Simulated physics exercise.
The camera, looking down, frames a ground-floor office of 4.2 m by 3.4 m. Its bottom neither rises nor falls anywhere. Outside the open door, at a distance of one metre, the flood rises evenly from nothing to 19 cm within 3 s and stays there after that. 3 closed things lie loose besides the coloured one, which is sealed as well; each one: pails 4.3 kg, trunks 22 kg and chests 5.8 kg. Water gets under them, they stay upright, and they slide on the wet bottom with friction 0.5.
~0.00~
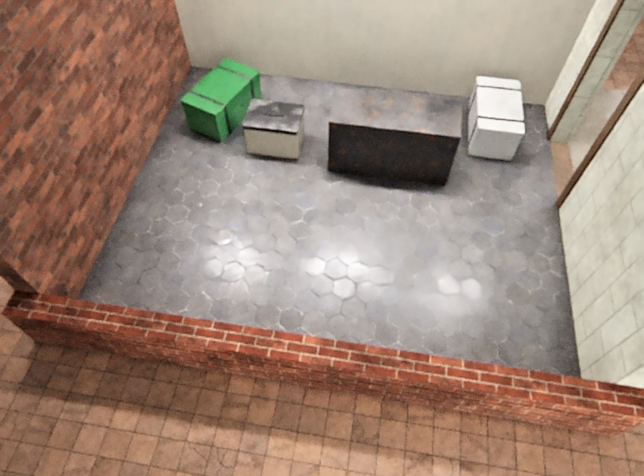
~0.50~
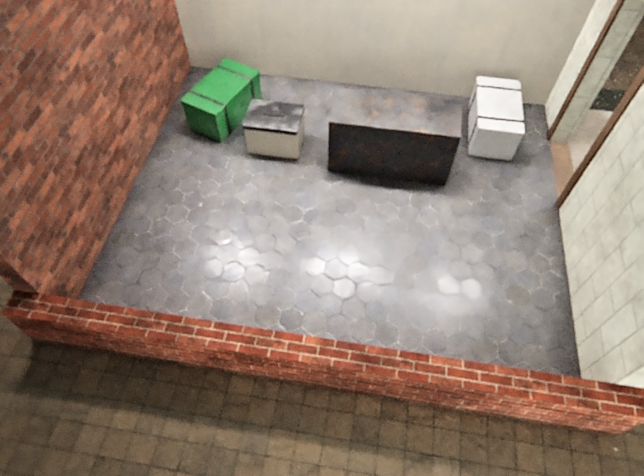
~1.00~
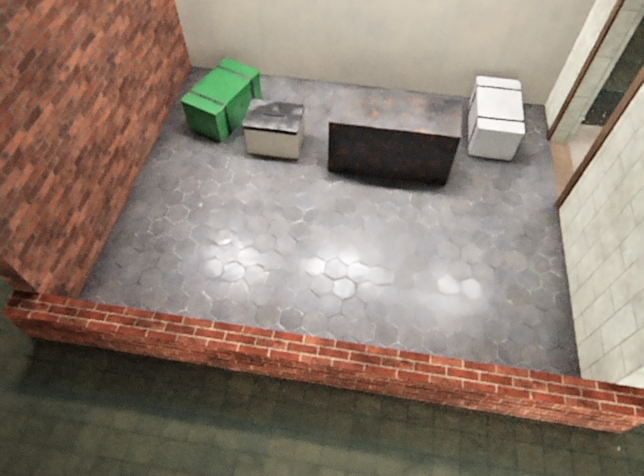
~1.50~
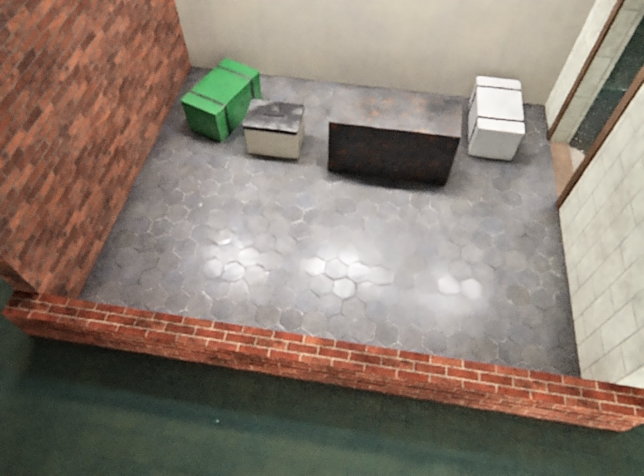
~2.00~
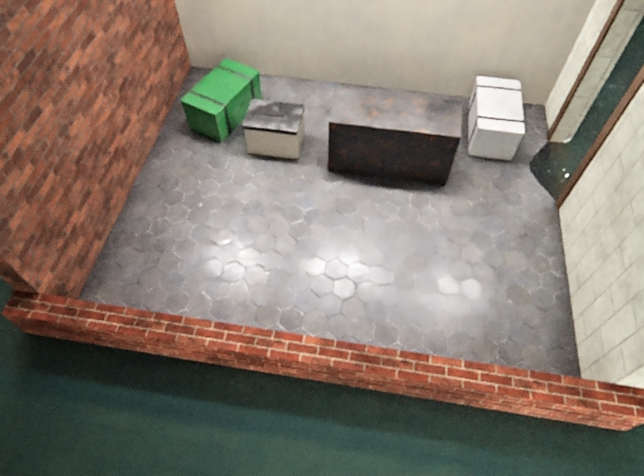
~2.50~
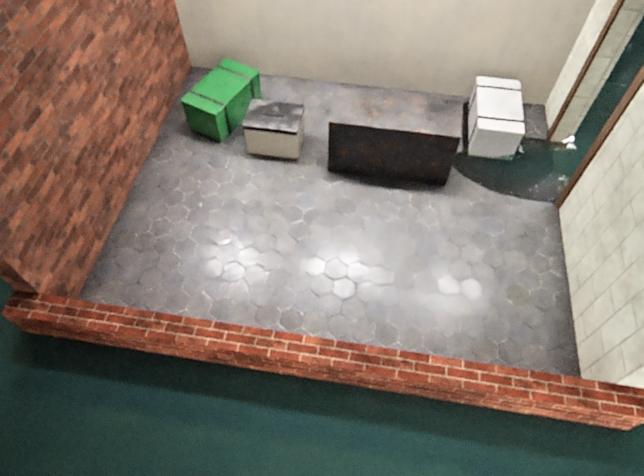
Dark green water rises outside the brick walls, then spreads through the doorway around the white trunk.
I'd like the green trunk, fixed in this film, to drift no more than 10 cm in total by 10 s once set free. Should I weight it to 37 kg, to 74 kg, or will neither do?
37 kg is plenty.
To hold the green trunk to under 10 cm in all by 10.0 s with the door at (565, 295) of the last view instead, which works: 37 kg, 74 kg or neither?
That way, the small mass suffices.
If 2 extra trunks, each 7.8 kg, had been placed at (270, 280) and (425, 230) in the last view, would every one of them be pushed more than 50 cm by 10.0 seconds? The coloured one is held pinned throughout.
Respectively, exceeded and exceeded.
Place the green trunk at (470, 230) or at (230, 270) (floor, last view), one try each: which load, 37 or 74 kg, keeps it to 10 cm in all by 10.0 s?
For the first spot the lighter suffices, for the second the lighter suffices.
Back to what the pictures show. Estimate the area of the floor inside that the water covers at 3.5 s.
Wet: Near 2.5 m2.
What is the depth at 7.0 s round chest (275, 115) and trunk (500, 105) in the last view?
I'd estimate 2 cm for the first and 6 cm for the second.
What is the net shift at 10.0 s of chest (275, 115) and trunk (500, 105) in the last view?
Shifts: 120 cm / 250 cm.
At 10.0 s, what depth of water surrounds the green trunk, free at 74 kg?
Something like 6 centimetres.
After 3.5 s the green trunk would be 0 cm from its start with 37 kg and 0 cm from its start with 74 kg; 0 cm of water round it then.
After 4.5 s the green trunk would be 0 cm from its start with 37 kg and 0 cm from its start with 74 kg; 0 cm of water round it then.
After 7.0 s the green trunk would be 0 cm from its start with 37 kg and 0 cm from its start with 74 kg; 2 cm of water round it then.
After 10.0 s the green trunk would be 1 cm from its start with 37 kg and 0 cm from its start with 74 kg; 6 cm of water round it then.
